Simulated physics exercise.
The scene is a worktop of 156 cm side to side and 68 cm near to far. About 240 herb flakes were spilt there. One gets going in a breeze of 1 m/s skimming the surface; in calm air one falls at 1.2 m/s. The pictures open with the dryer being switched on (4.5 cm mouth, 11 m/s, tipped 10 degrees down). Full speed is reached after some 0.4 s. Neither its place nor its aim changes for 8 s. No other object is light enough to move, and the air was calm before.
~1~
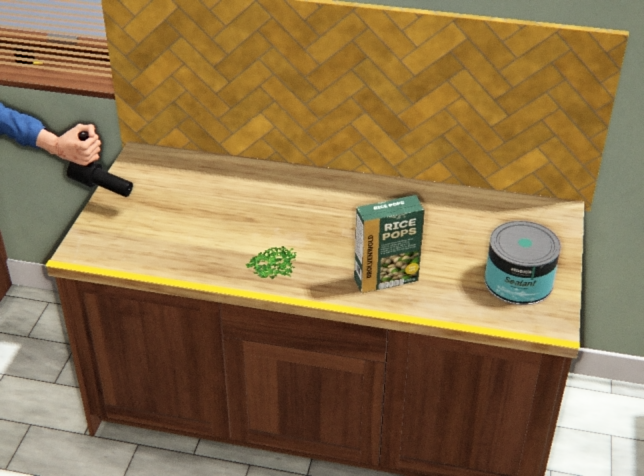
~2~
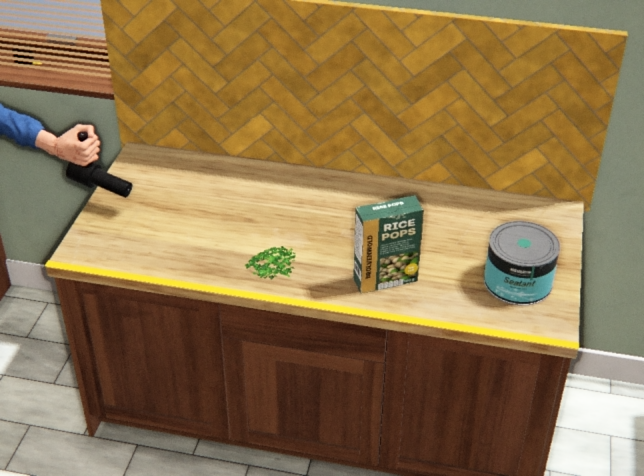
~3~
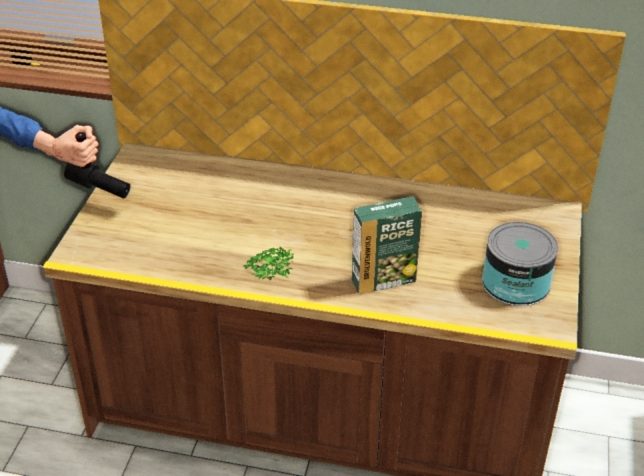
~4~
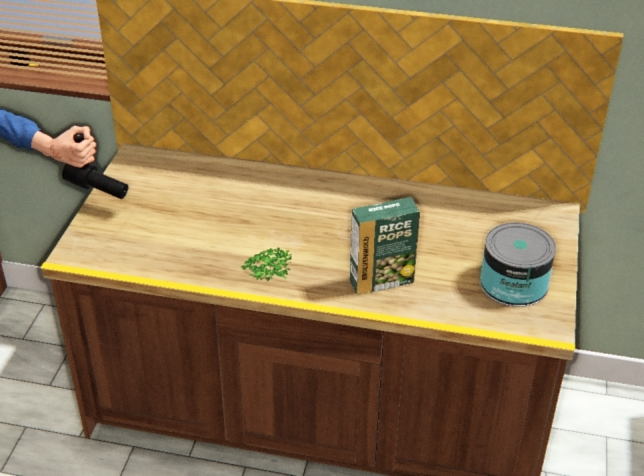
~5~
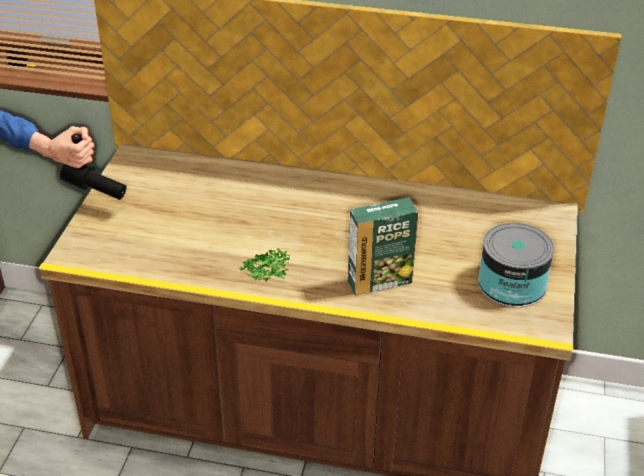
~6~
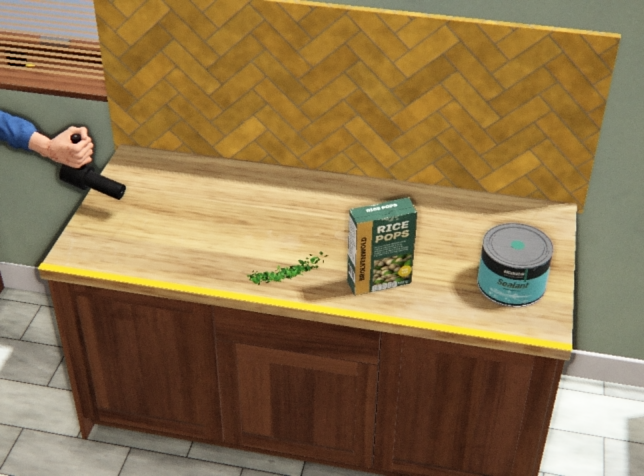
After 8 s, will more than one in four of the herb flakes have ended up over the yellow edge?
Yes.
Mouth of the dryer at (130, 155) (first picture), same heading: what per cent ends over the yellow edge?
Then around 90 percent.
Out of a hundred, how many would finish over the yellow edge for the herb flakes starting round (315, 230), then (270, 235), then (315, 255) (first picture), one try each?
First try near 0 %, second near 10 %, third near 30 %.
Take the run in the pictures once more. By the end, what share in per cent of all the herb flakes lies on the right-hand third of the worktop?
Near 0 per cent at the end.
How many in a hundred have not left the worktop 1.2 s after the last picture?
Around 3 %.
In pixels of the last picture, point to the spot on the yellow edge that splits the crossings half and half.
The middle of the crossings lies near (336, 315) in the last picture.
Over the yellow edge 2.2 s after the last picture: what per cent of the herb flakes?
90 per cent, roughly.
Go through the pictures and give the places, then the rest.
The middle of the herb flakes is near (272, 264), none has stirred yet and the mouth of the dryer is at (129, 190), in the first picture.
The middle of the herb flakes is near (272, 262), none has stirred yet and the yellow edge is centred on (300, 306), in the second picture.
The middle of the herb flakes is near (270, 263), none has stirred yet, the top of a carton is at (388, 209) and the top of a large tin is at (523, 244), in the third picture.
The middle of the herb flakes is near (268, 264) and none has stirred yet, in the fourth picture.
The middle of the herb flakes is near (268, 265) and none has stirred yet, in the fifth picture.
The middle of the herb flakes is near (285, 275), the farthest in sight from the dryer is at (326, 256) and about 80 % have left their places, in the sixth picture.
Then, 1.2 s after the last picture the count stands so, 85 % are over the yellow edge.
Then, 2.2 s after the last picture the count stands so, 86 % are over the yellow edge.
Then, 4.0 s after the last picture the count stands so, 87 % are over the yellow edge.
Then, 7.6 s after the last picture, at the end, 87 % are over the yellow edge.
